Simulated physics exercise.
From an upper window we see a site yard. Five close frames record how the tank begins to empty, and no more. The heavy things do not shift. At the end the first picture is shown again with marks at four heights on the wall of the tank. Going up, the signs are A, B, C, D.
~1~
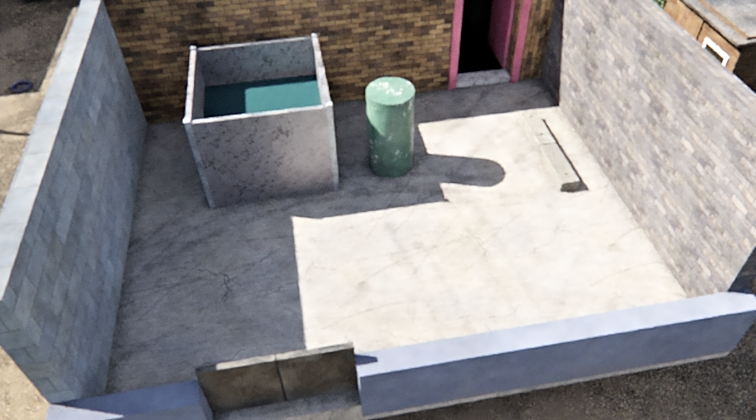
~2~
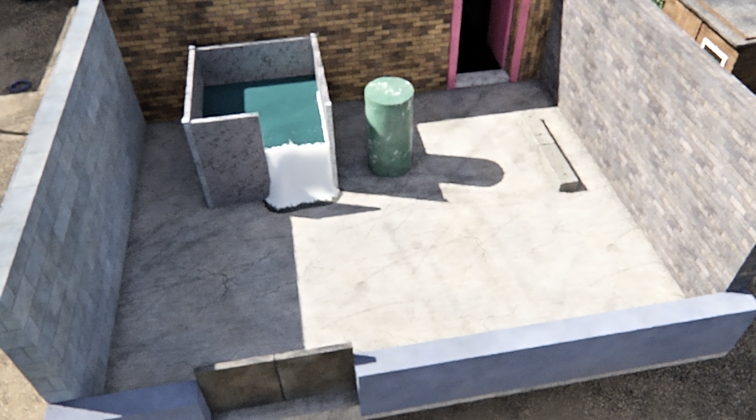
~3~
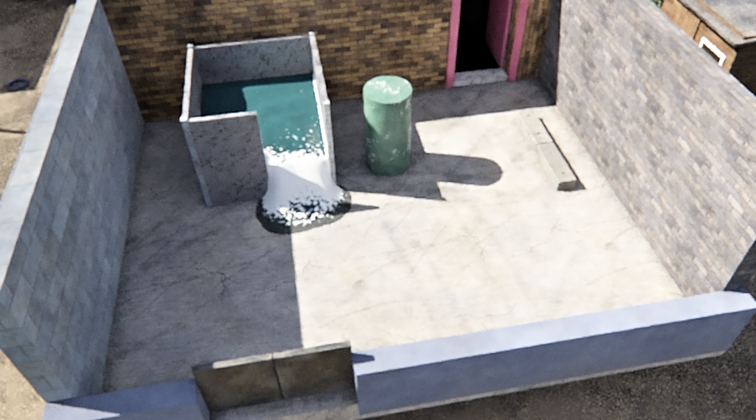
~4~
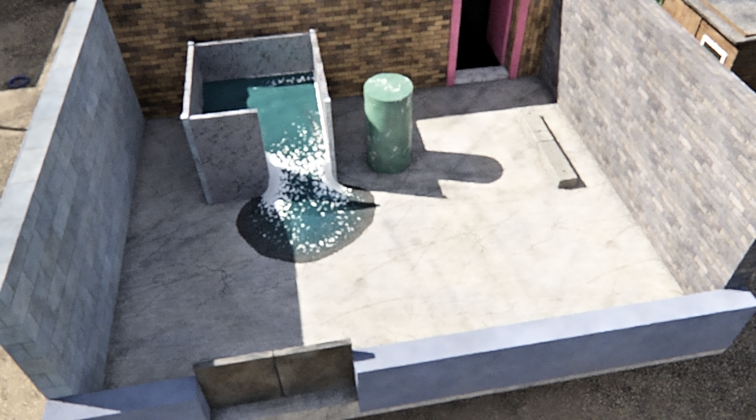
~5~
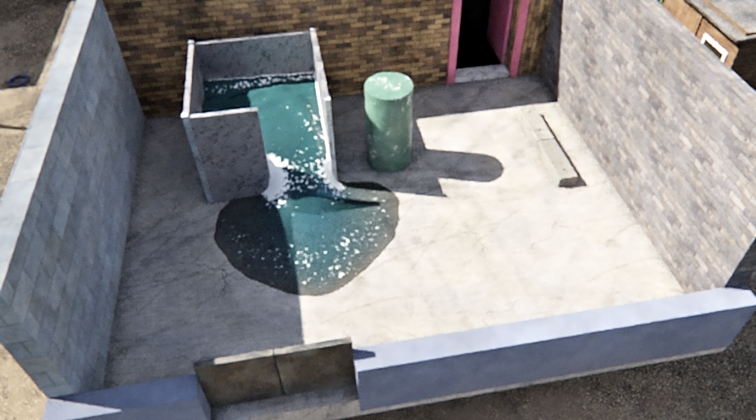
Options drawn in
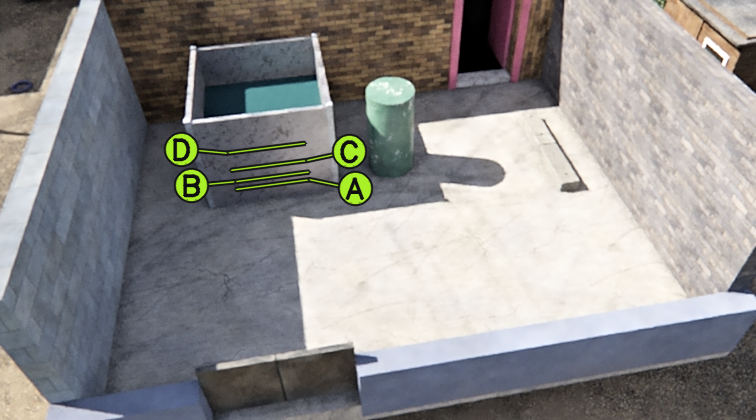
Teal water bursts from the front of a grey, open-topped tank at the back left of a walled site yard, seen from an upper window. A green cylinder stands right of the tank, a pink doorway opens in the brown brick wall behind, and a shut gate sits at the front. Part of the tank's front opens, and foaming water pours down, spreading forward and sideways in a widening dark pool.
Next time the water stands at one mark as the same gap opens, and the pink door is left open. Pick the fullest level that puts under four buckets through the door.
The limit is D.
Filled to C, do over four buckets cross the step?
No.
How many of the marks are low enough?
All of the four.
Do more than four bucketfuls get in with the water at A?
No, not at all.
On the marked copy, A at (273, 184); B at (271, 176); C at (269, 165); D at (266, 148); from the bottom up A, B, C, D.
With A, nothing gets over.
With B, nothing gets over.
With C, nothing gets over.
With D, a bucket or two gets in.
